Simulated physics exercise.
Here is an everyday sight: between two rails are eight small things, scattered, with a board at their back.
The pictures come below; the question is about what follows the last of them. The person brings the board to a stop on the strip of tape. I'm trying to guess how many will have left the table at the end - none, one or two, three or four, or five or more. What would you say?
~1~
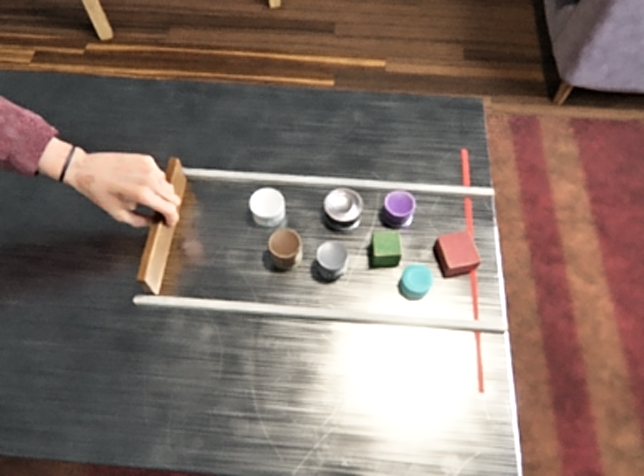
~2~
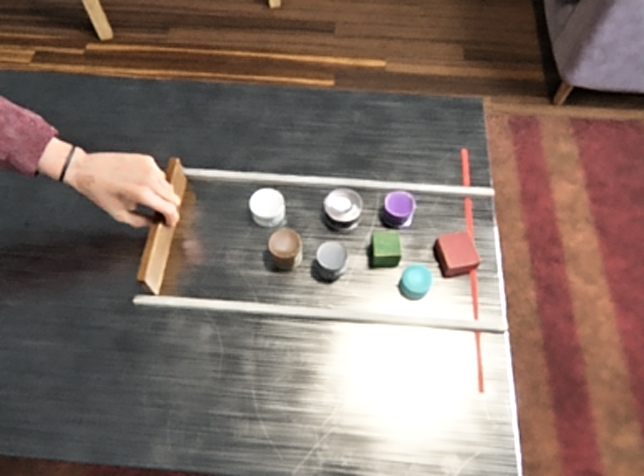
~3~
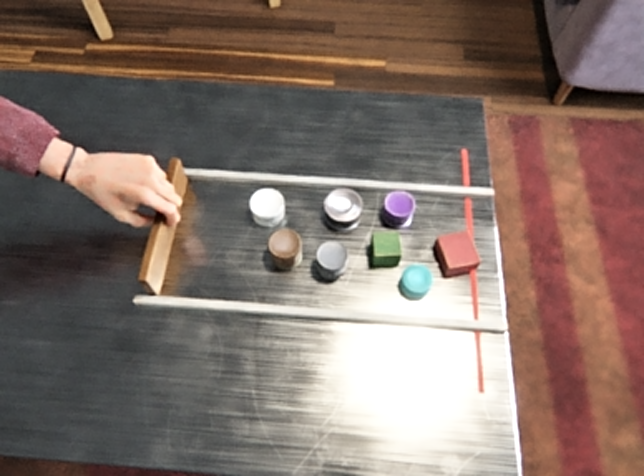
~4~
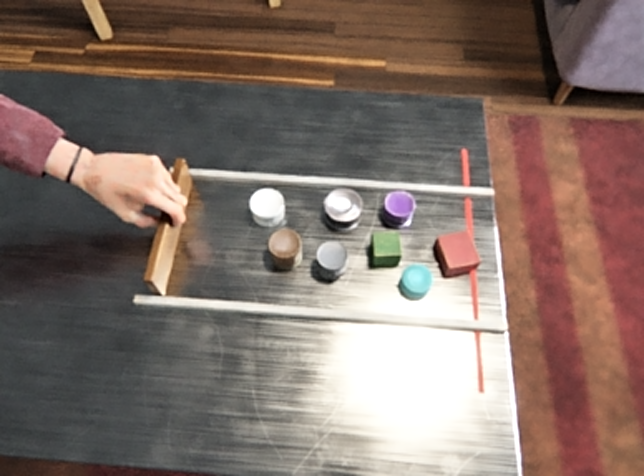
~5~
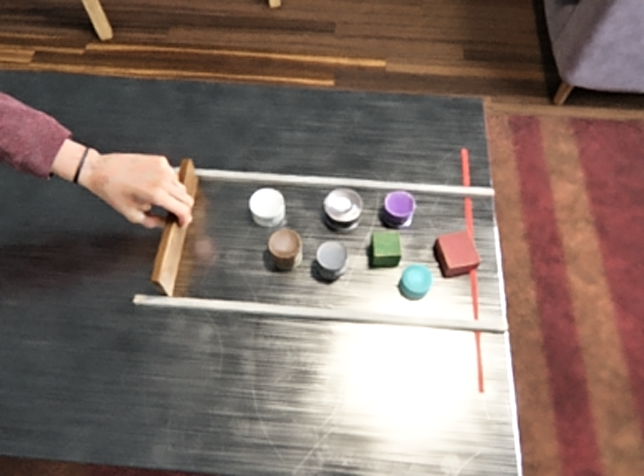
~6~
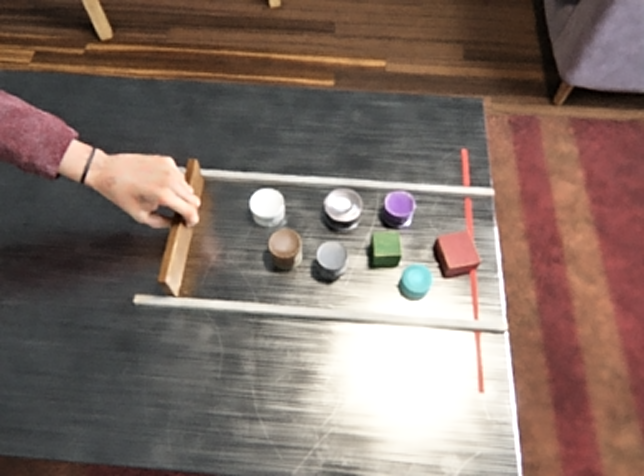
I would say five or more.
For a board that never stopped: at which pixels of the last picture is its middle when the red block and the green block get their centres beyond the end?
Estimated middle: (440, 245), and (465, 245) for the other.
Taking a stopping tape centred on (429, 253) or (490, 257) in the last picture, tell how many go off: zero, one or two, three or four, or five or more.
The falls would be one or two; at least five.
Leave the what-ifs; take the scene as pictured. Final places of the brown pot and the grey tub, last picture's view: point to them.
The first near (492, 264), the second near (494, 294).
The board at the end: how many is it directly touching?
The number is 3.
Soon after, none off yet; red block at rest near (457, 253); turquoise lid at rest near (416, 282); purple pot at rest near (399, 209).
By the end, the number that fall off is five or more; fallen, black tin, green block, purple pot, turquoise lid and red block.
